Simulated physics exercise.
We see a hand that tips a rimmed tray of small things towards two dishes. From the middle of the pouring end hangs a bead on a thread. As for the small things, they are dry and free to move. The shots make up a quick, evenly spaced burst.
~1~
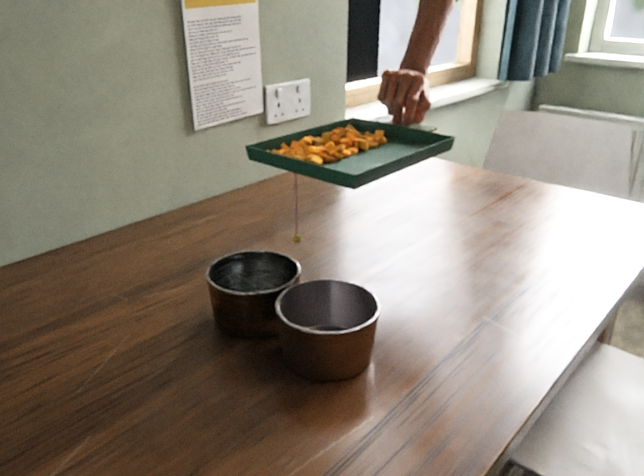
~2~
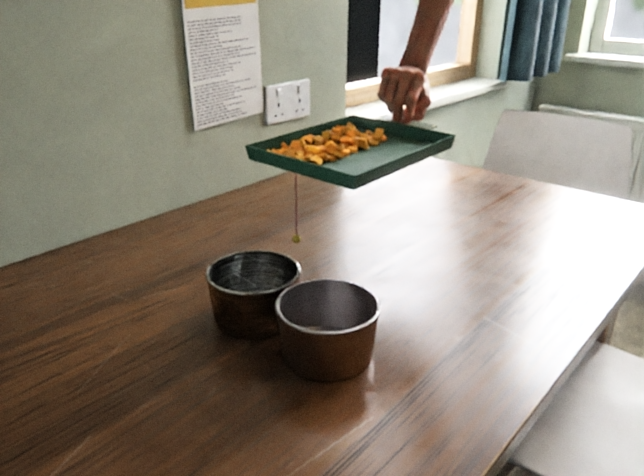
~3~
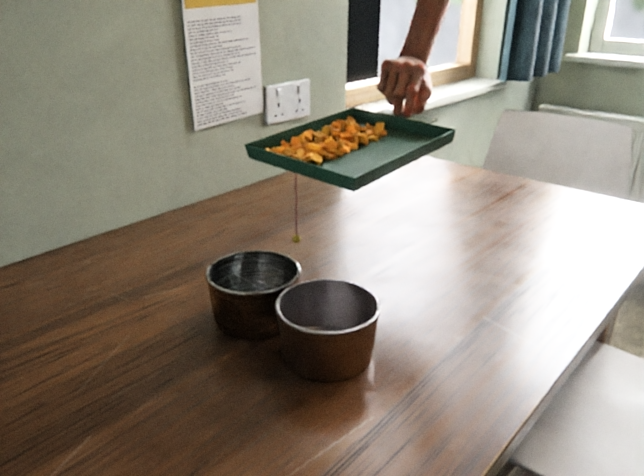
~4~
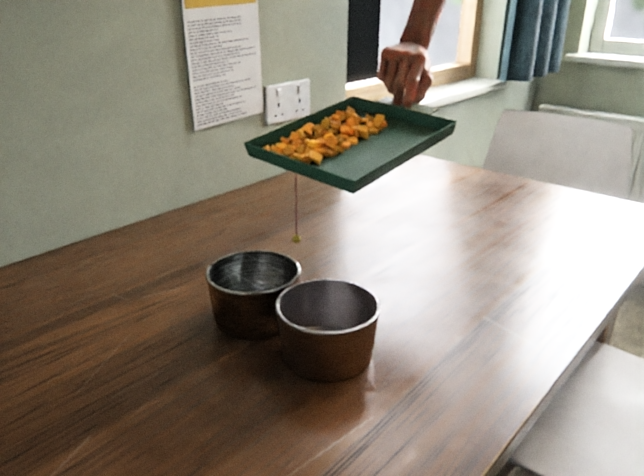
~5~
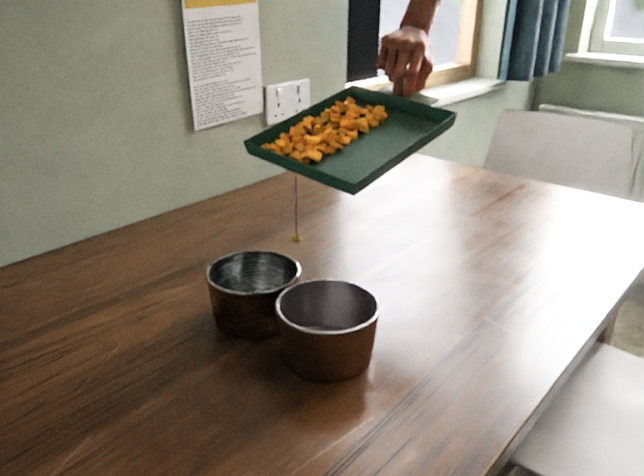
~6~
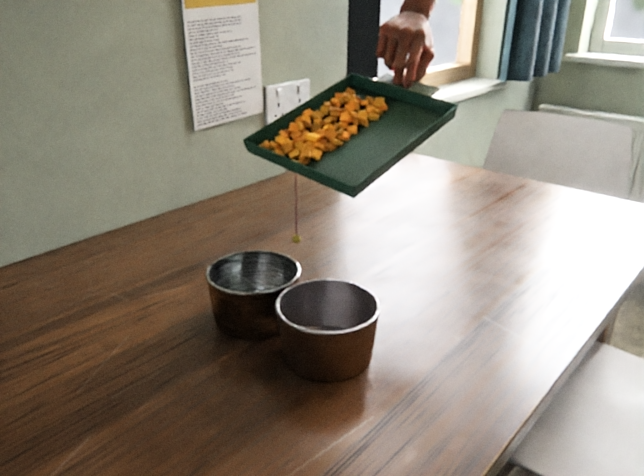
On a wooden table by a window, a hand gradually tilting a green tray of small orange pieces above two round metal dishes.
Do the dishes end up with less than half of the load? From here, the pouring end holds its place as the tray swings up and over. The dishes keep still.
Yes - caught: Below half.
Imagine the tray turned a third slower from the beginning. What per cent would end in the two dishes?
That works out at roughly 30 per cent.
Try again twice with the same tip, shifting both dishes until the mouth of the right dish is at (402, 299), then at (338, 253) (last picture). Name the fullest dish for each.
Left side first, Right side second.
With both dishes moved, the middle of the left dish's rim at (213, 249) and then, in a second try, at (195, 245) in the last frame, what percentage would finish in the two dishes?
Some 40 percent in the first case, 30 percent in the second.
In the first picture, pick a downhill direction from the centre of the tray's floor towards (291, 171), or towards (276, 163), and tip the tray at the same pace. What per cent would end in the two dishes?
Lab note: Case 1 near 50 %, case 2 near 0 %.
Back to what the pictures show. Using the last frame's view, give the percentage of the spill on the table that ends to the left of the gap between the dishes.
It comes to about 0 percent.
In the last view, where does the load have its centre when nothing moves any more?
The centre settles at about (329, 314).
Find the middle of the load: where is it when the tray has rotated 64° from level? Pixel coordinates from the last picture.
(321, 161).
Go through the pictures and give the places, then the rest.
The first frame shows corners of the pouring end at (249, 146) and (354, 174), level; middle of the load at (327, 145), small crackers; left dish at (220, 307); right dish at (293, 346); bead on its thread at (297, 239).
The second frame shows corners of the pouring end at (249, 145) and (354, 174), level; middle of the load at (327, 144).
The third frame shows corners of the pouring end at (248, 144) and (354, 176), tipped barely, lowest at the right corner; middle of the load at (327, 140).
The fourth frame shows corners of the pouring end at (248, 142) and (354, 179), tipped a little, lowest at the right corner; middle of the load at (326, 135).
The fifth frame shows corners of the pouring end at (247, 141) and (354, 182), tipped a little, lowest at the right corner; middle of the load at (326, 130).
The sixth frame shows corners of the pouring end at (246, 139) and (353, 185), tipped clearly, lowest at the right corner; middle of the load at (326, 125); left dish at (220, 307); right dish at (293, 346).
Soon after the last picture, tray tipped steeply; nearly all on the tray; a stray few in the air.
A little later, tray tipped past a quarter turn; about a third on the tray; a small part in the right dish; a small part in the left dish; about a quarter outside both; about a quarter in the air.
Later still, tray tipped past a quarter turn; a small part in the right dish; about a quarter in the left dish; about two thirds outside both.
At rest, tray tipped past a quarter turn; a small part in the right dish; about a quarter in the left dish; about two thirds outside both.
